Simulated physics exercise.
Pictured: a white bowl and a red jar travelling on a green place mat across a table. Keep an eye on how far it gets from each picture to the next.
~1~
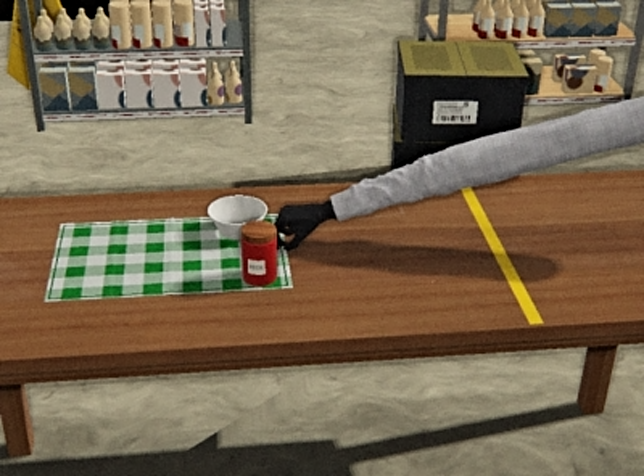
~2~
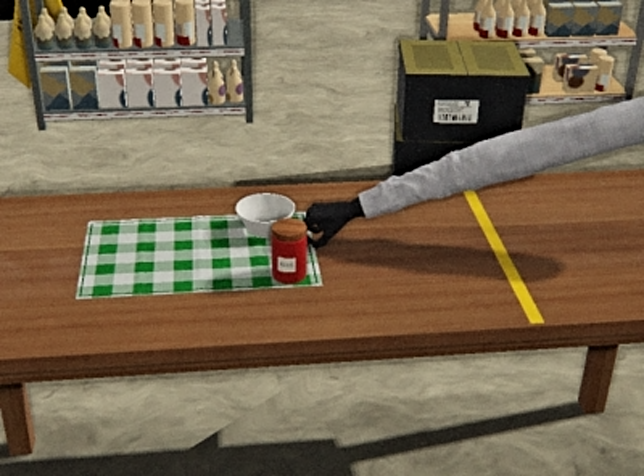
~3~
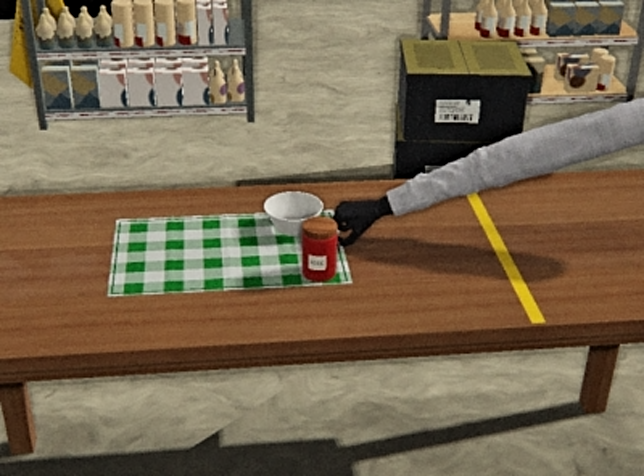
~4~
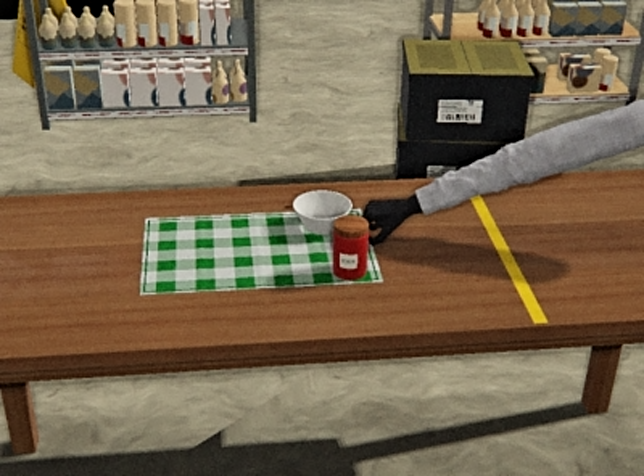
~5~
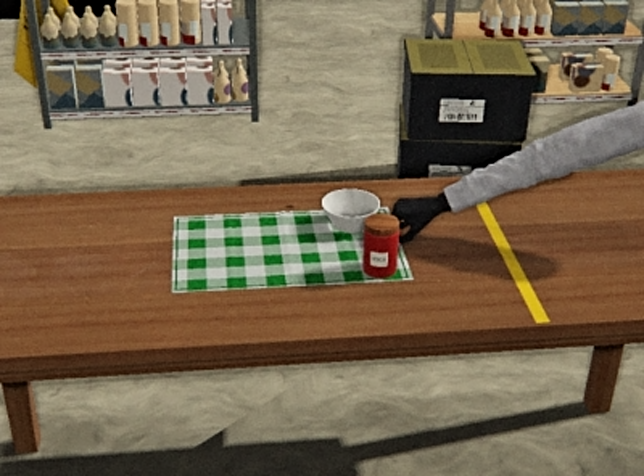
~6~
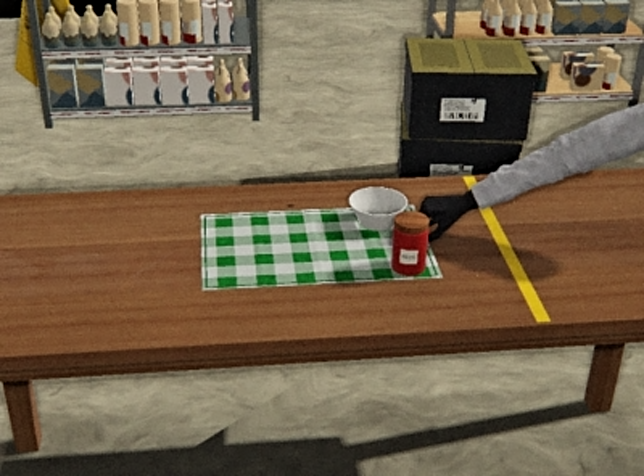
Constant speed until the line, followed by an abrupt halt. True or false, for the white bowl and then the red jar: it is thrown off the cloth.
Taking each, the white bowl: True, the red jar: True.
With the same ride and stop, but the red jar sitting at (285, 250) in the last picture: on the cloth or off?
At that spot it sits tight.
Then, 0.09 s past the final frame, hem short of the tape; white bowl on the cloth near (425, 210); red jar on the cloth near (460, 241).
Then, 0.20 s past the final frame, hem at the tape; white bowl on the cloth near (476, 207); red jar ahead of the hem near (517, 238).
When it is over, hem at the tape; white bowl ahead of the hem near (520, 207); red jar knocked over near (574, 245). The white bowl leaves the cloth and the red jar shoots off the front.
